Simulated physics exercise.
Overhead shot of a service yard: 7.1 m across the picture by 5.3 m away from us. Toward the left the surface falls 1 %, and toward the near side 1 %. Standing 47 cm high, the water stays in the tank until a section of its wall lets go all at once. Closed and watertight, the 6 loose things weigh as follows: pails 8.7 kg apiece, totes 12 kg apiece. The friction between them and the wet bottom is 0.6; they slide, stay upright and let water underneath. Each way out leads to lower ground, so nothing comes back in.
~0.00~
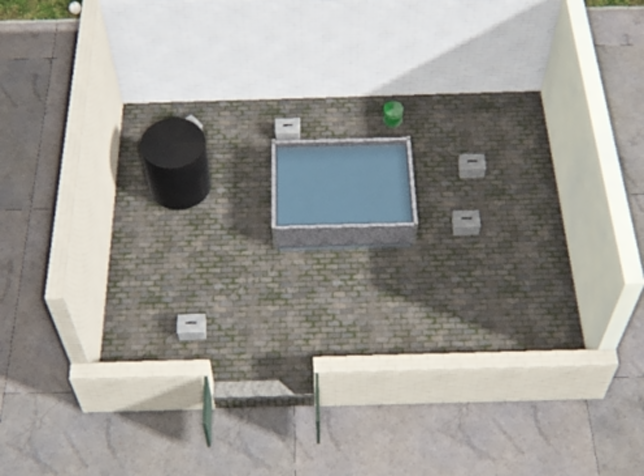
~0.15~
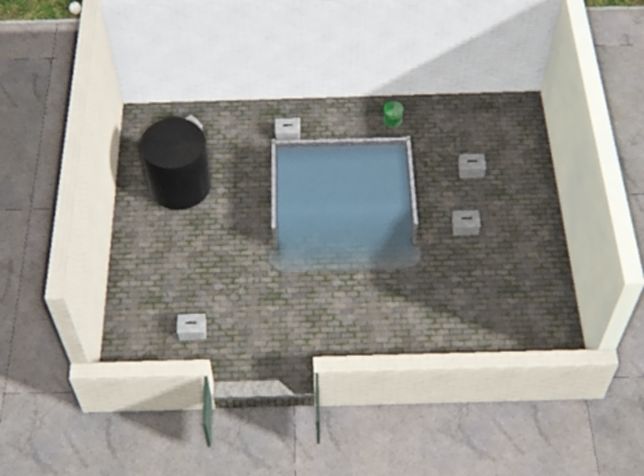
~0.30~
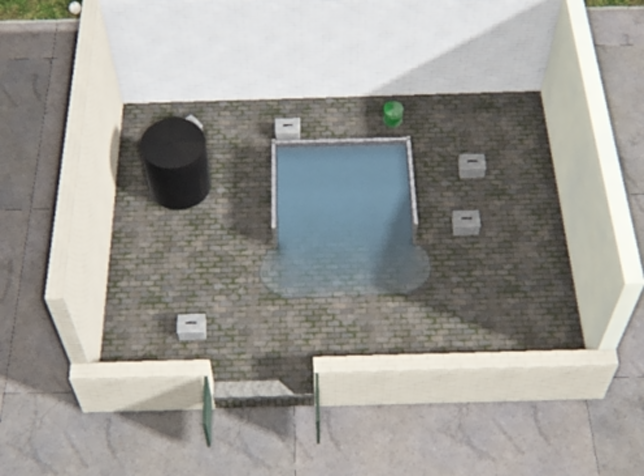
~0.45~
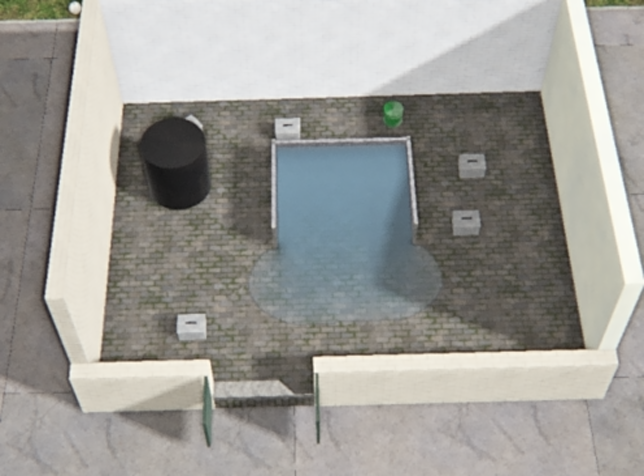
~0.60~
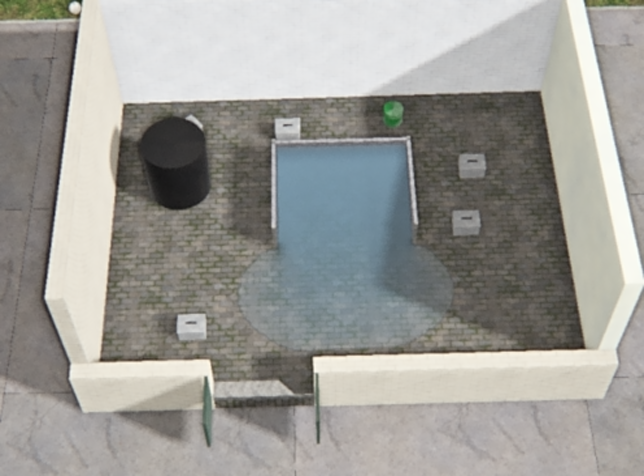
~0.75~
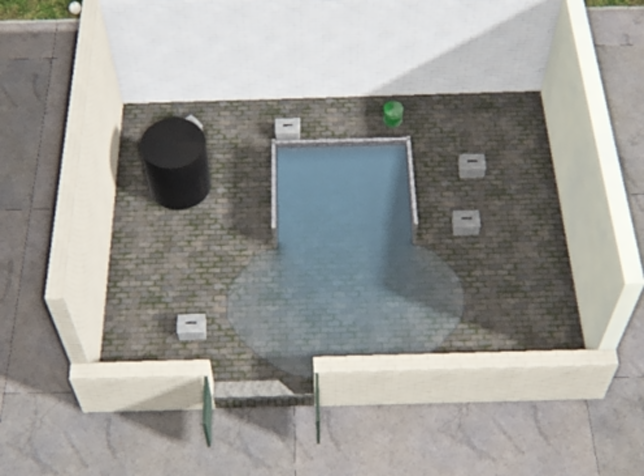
Walled paved yard with a raised pool losing its near side, water spreading toward the gate while surrounding containers stay still.
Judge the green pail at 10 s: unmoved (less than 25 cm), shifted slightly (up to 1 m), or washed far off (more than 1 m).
Expect a tiny change in position.
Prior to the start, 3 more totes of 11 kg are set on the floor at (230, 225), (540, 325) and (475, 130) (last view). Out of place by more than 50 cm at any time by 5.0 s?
Going one by one: Not far enough, too far, not far enough.
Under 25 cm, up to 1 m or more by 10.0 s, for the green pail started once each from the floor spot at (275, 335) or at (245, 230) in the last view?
I'd say it lands far off on the first try and it does not really move on the second.
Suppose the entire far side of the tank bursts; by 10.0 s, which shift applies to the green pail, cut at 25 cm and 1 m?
The green pail simply gets swept away.
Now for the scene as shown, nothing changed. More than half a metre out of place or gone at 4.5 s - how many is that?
0.
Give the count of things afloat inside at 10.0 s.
The count is 0.
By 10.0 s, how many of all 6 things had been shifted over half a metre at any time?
I make it 0.
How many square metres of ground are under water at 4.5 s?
At that time the wet patch spans about 22 m2.
After 2.0 s the green pail is near (394, 108), 0.0 m from its start, aground; 0 of 6 are out; 0 afloat.
After 4.5 s the green pail is near (394, 108), 0.0 m from its start, aground; 0 of 6 are out; 0 afloat.
After 7.0 s the green pail is near (394, 108), 0.0 m from its start, aground; 0 of 6 are out; 0 afloat.
After 10.0 s the green pail is near (394, 108), 0.0 m from its start, aground; 0 of 6 are out; 0 afloat.
